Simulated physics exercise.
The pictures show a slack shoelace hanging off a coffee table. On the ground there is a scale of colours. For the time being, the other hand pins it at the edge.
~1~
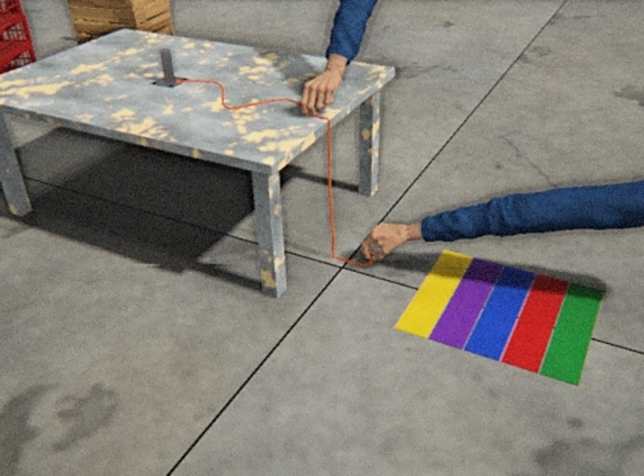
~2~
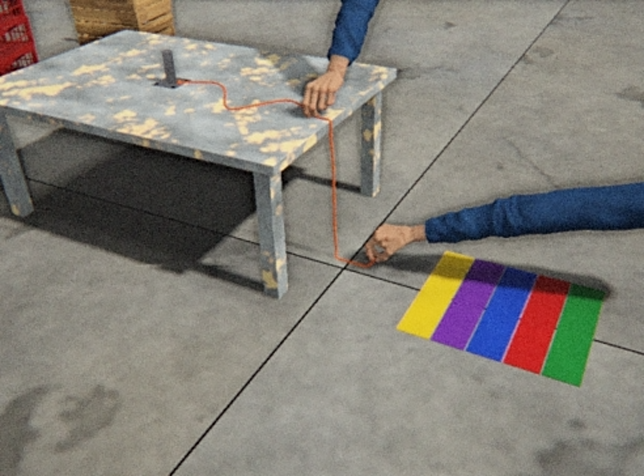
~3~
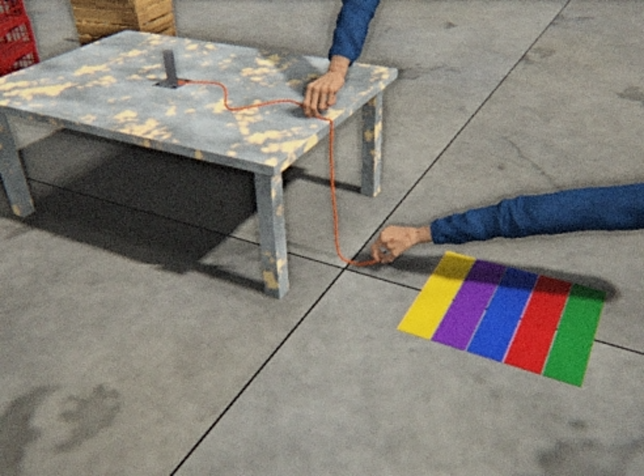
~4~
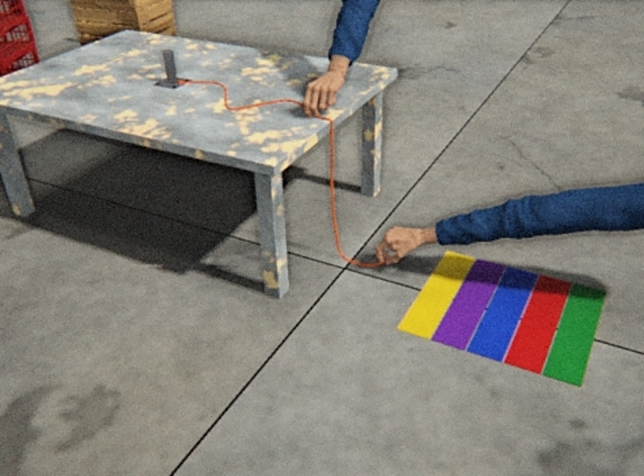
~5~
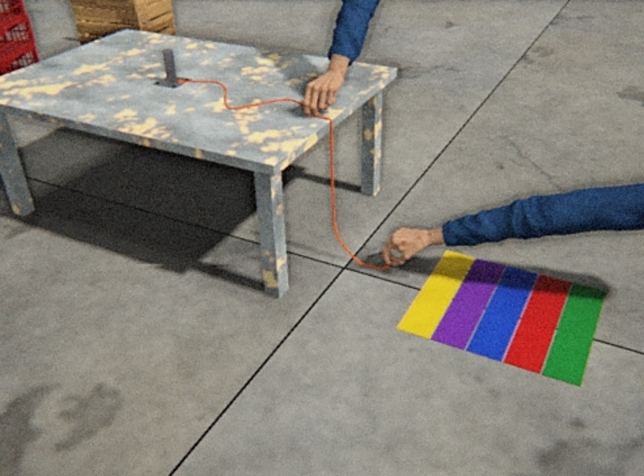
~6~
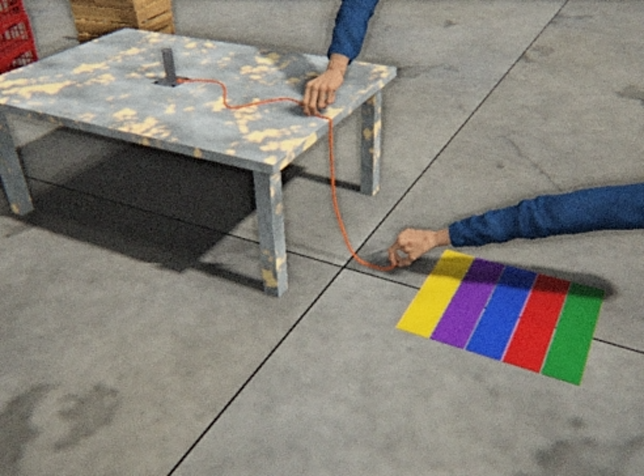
In the video, one hand pins an orange-red shoelace at the edge of a worn coffee table while another hand, near the floor, draws the hanging end slightly rightward beside a strip of yellow, purple, blue, red and green.
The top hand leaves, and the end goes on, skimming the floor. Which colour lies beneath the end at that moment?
Red.
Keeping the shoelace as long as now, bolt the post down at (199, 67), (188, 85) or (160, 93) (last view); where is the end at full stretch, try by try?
Respectively (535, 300), (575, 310) and (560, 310).
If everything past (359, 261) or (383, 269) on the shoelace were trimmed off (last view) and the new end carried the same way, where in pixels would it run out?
First (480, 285), then (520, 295).
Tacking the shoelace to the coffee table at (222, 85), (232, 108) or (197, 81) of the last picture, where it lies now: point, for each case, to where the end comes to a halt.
First (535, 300), next (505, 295), last (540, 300).
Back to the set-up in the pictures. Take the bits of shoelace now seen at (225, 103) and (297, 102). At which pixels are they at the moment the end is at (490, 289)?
They sit at (256, 101) and (329, 119), in that order.
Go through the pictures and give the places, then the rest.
End (371, 257); yellow (420, 317); purple (454, 327); blue (489, 338); red (526, 349); green (564, 361), in the first picture.
End (375, 258); shoelace through (209, 83) (225, 103) (283, 101) (325, 120) (334, 184) (336, 246), in the second picture.
End (380, 260), in the third picture.
End (385, 261); shoelace through (210, 83) (226, 103) (284, 101) (325, 119) (331, 183) (338, 246), in the fourth picture.
End (392, 262), in the fifth picture.
End (398, 263); shoelace through (209, 81) (225, 101) (283, 99) (325, 118) (333, 183) (349, 248), in the sixth picture.
A little later, end near (490, 288); over purple.
Next, end near (525, 298); over blue.
When it is tight, end near (546, 304); over red. The red one.
